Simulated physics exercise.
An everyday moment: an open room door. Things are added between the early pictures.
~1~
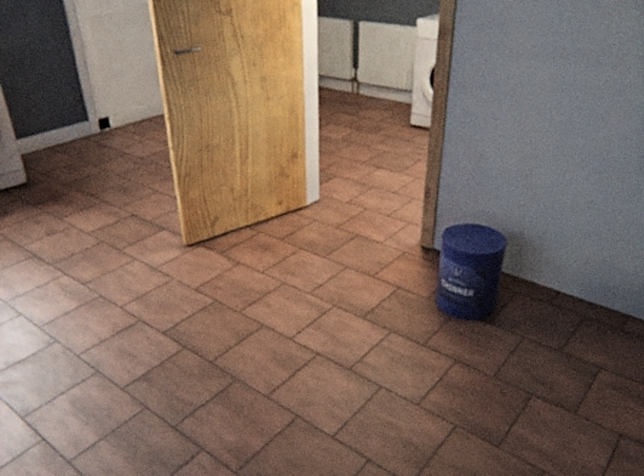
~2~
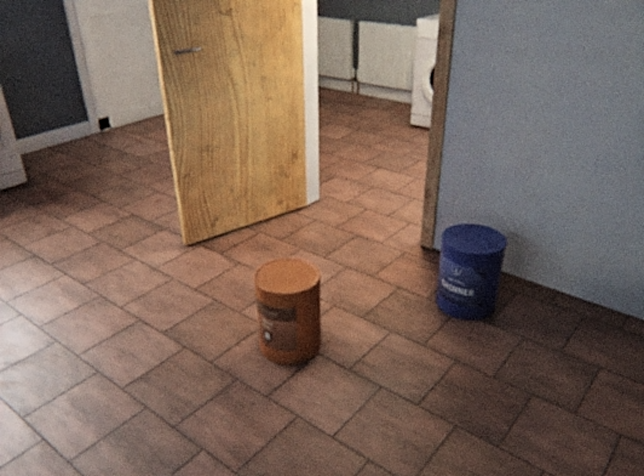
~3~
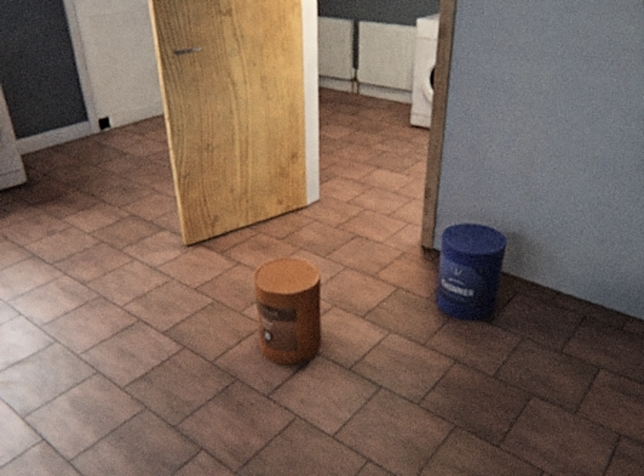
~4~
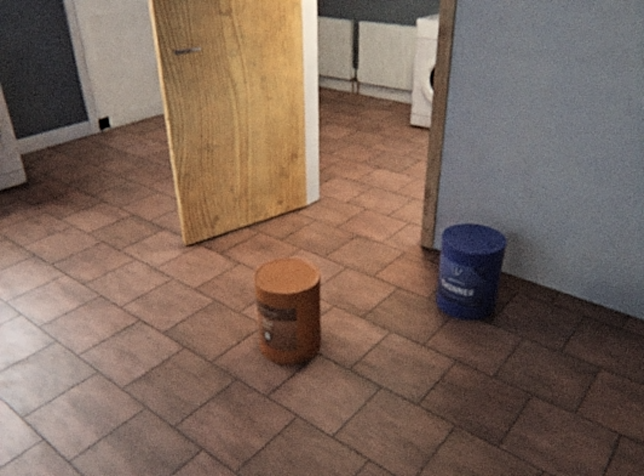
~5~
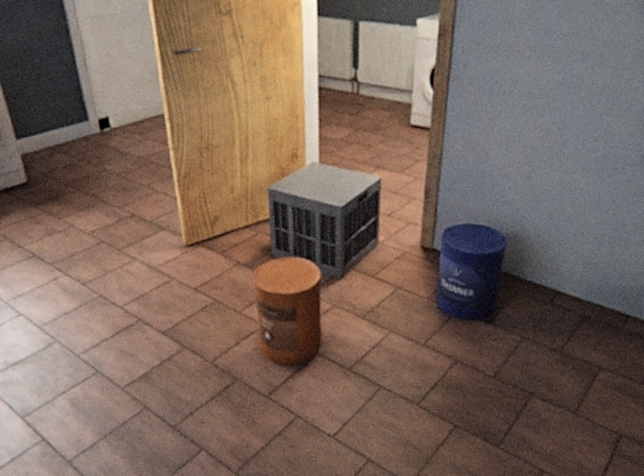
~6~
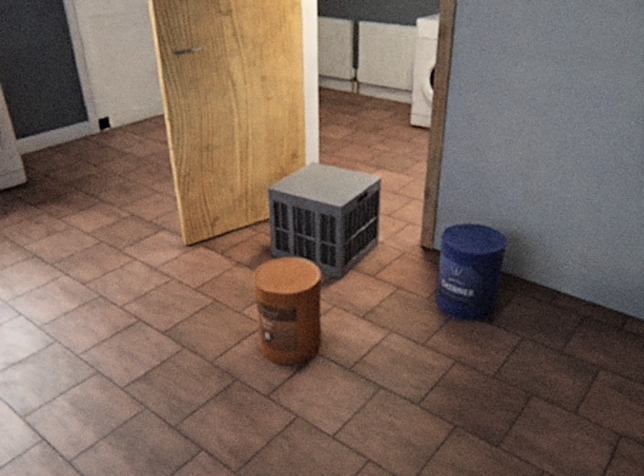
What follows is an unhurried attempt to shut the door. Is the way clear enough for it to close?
It stops short.
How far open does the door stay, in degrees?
Some 65° open.
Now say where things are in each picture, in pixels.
The first picture shows door wide open and still.
The second picture shows door wide open and still; orange pail (289, 311); blue pail (470, 271).
The third picture shows door wide open and still; orange pail (289, 311); blue pail (470, 271).
The fourth picture shows door wide open and still; orange pail (289, 311); blue pail (470, 271).
The fifth picture shows door wide open and still; orange pail (289, 311); blue pail (470, 271).
The sixth picture shows door wide open and still; grey chest (326, 217); orange pail (289, 311).
Then, 0.50 s on from there, door at 92°.
Then, 0.80 s on from there, door at 75°.
In the end, door at 66°; all 3 unmoved. At the end, from the last picture's camera, grey chest near (329, 217).
